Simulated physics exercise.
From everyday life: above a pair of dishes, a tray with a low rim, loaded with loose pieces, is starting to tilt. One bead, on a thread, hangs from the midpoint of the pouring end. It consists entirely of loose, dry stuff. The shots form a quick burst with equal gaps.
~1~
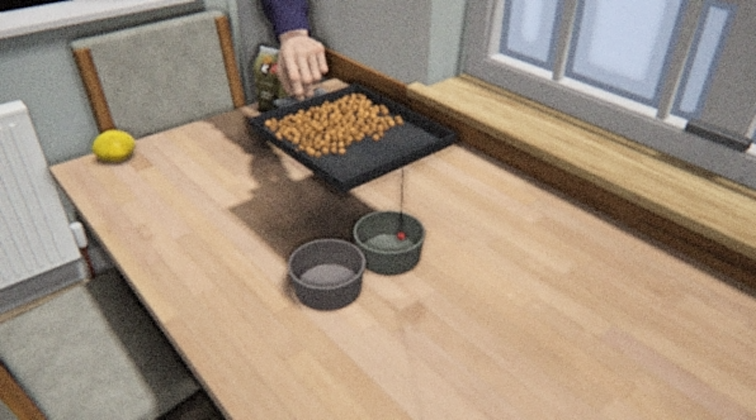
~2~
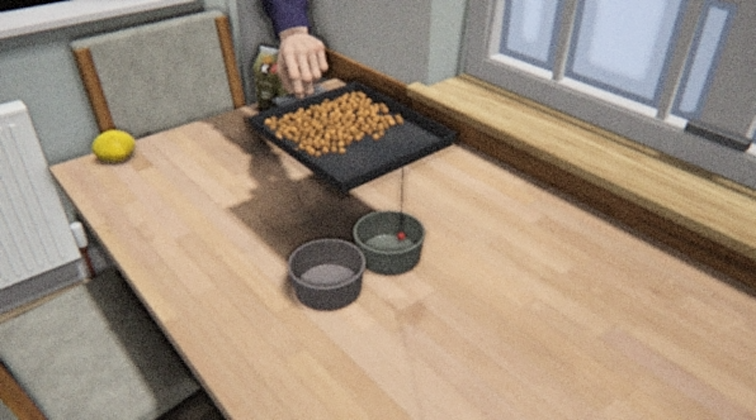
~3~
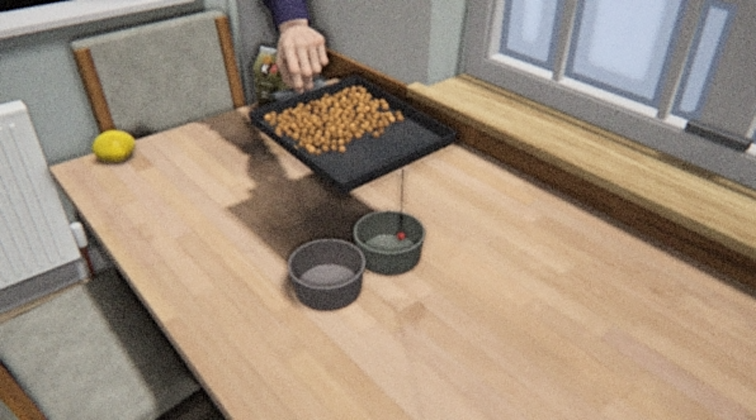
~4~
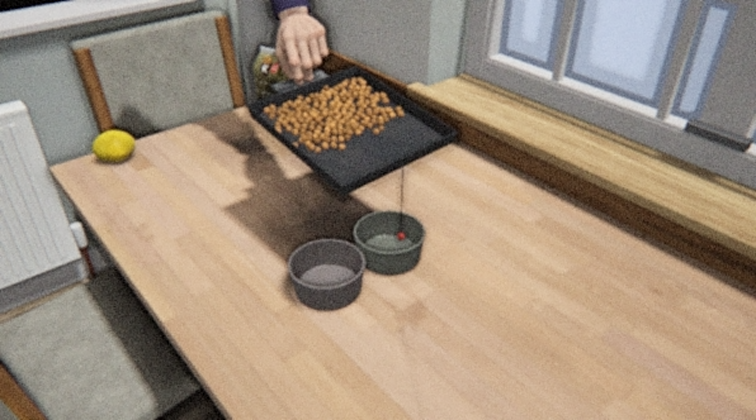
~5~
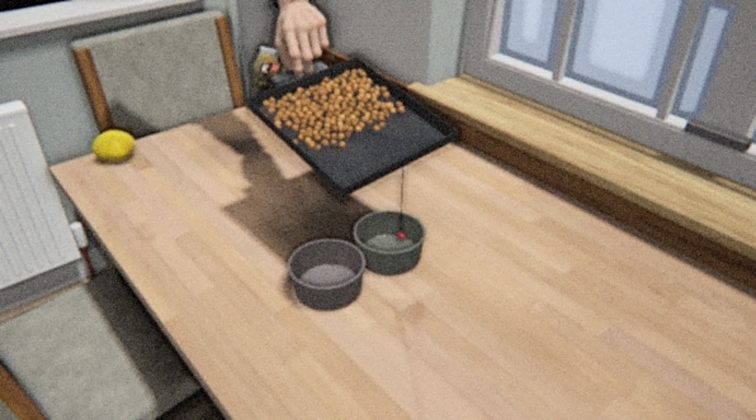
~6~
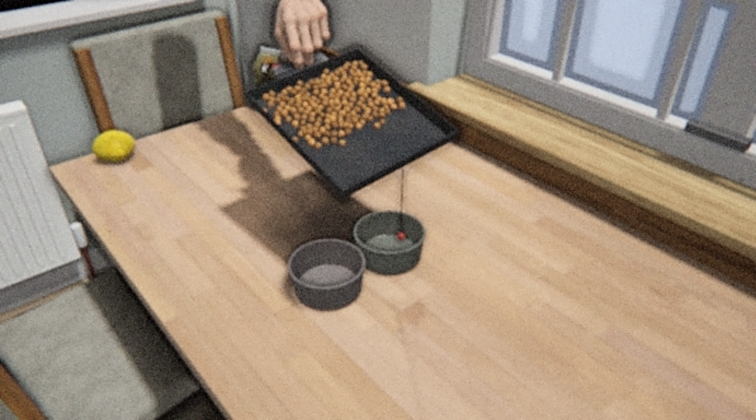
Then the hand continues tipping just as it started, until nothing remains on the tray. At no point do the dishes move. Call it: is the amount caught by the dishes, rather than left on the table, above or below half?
Below half.
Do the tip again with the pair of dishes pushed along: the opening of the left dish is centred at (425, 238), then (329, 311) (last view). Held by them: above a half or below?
In the first position a minority, in the second a majority.
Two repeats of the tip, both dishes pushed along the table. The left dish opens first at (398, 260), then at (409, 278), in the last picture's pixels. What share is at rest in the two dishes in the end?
About 40% on the first try and 50% on the second.
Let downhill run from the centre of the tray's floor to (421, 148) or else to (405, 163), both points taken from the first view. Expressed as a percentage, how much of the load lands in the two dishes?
In order, some 10 % and some 0 %.
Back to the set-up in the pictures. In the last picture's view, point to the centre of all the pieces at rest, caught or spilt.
Roughly pixel (378, 311).
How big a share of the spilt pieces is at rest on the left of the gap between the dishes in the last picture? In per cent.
Close to 20 %.
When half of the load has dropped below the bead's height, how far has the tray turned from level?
Somewhere near 110°.
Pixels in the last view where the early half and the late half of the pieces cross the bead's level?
The opening half passes (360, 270), the closing half (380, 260).
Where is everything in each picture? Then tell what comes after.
The first picture shows corners of the pouring end near (342, 180) and (453, 133), level; middle of the load near (331, 124), roasted chickpeas; left dish near (350, 292); right dish near (413, 258); bead on its thread near (401, 236).
The second picture shows corners of the pouring end near (342, 180) and (453, 133), level; middle of the load near (331, 123).
The third picture shows corners of the pouring end near (343, 182) and (453, 132), tipped barely, lowest at the left corner; middle of the load near (331, 119).
The fourth picture shows corners of the pouring end near (343, 184) and (454, 131), tipped a little, lowest at the left corner; middle of the load near (331, 113).
The fifth picture shows corners of the pouring end near (343, 186) and (455, 131), tipped a little, lowest at the left corner; middle of the load near (331, 108).
The sixth picture shows corners of the pouring end near (343, 188) and (455, 130), tipped clearly, lowest at the left corner; middle of the load near (331, 102); left dish near (350, 292); right dish near (413, 258).
Shortly afterwards, tray tipped steeply; all but a few on the tray; only a few outside both; only a few in the air.
Next, tray tipped past a quarter turn; the bulk on the tray; a little outside both; a little in the air.
Some moments later, tray tipped past a quarter turn; near a quarter in the left dish; only a few in the right dish; the bulk outside both.
In the end, tray tipped past a quarter turn; near a quarter in the left dish; only a few in the right dish; the bulk outside both.
